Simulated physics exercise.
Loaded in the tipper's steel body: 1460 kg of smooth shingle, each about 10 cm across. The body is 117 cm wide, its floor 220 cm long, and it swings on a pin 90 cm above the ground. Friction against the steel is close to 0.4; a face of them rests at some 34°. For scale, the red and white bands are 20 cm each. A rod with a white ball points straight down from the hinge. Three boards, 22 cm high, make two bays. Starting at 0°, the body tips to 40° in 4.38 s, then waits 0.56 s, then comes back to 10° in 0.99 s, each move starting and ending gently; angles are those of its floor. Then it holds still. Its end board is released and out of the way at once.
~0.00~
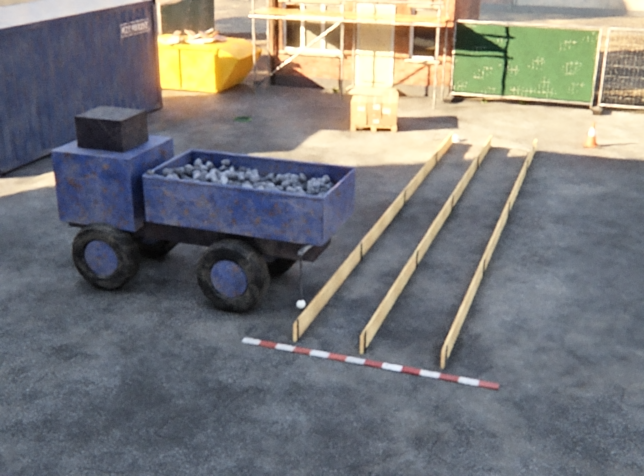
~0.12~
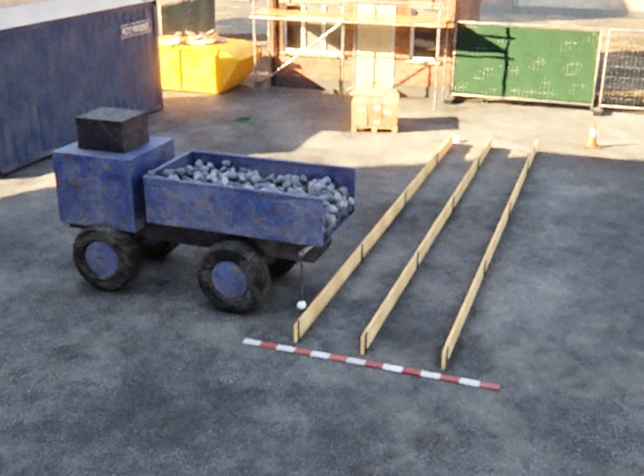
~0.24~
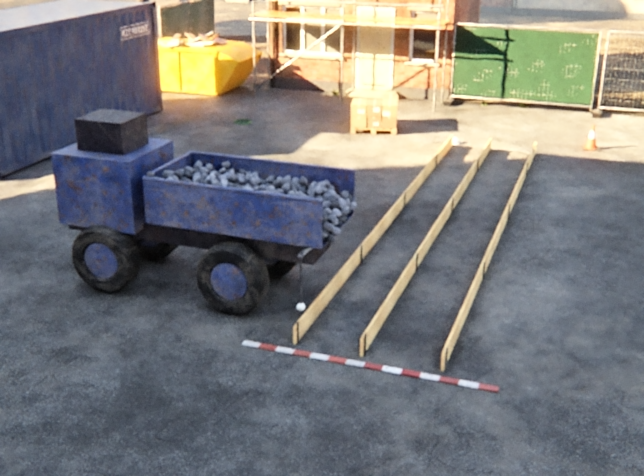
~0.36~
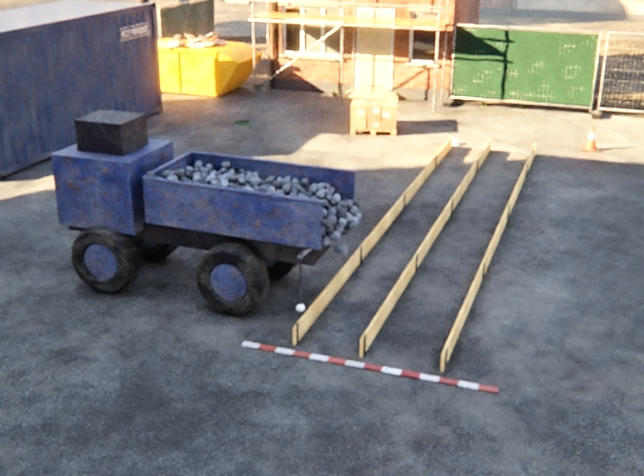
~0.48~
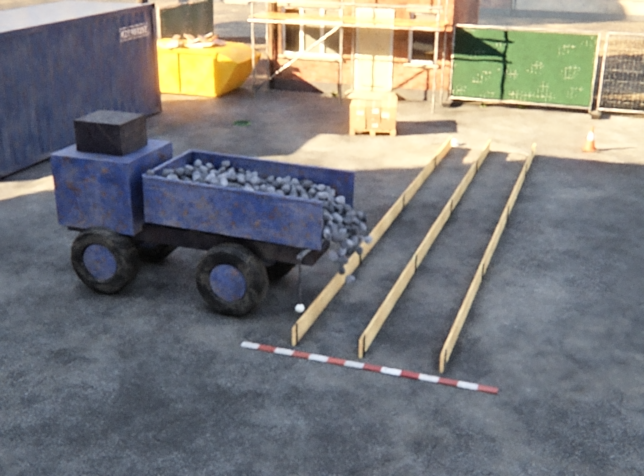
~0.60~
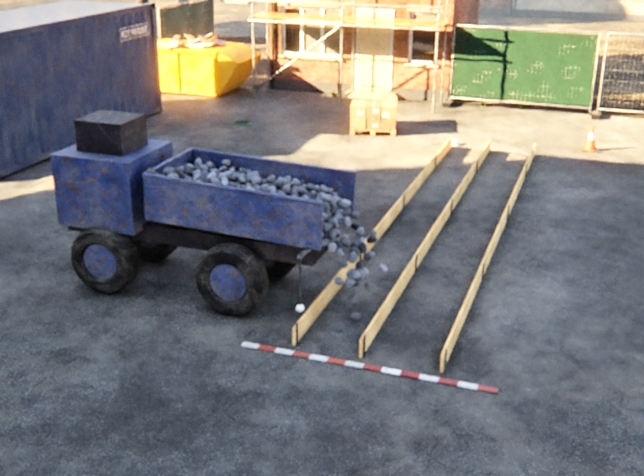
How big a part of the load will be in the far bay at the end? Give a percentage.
About 55 per cent.
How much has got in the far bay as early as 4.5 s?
About 55 per cent by then.
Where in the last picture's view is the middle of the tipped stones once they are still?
Around (398, 308).
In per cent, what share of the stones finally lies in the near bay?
About 40 per cent.
After 3.3 s the floor is at 34°; 33 % in the body, 46 % in the near bay, 21 % in the far bay; the foremost stones are at (453, 322).
After 4.5 s the floor is at 40°; 0 % in the body, 42 % in the near bay, 56 % in the far bay, 2 % past the last board; the foremost stones are at (512, 330).
After 6.4 s the floor is at 10°; 0 % in the body, 42 % in the near bay, 56 % in the far bay, 2 % past the last board; the foremost stones are at (523, 330).
After 9.5 s the floor is at 10°; 0 % in the body, 42 % in the near bay, 56 % in the far bay, 2 % past the last board; the foremost stones are at (523, 330).
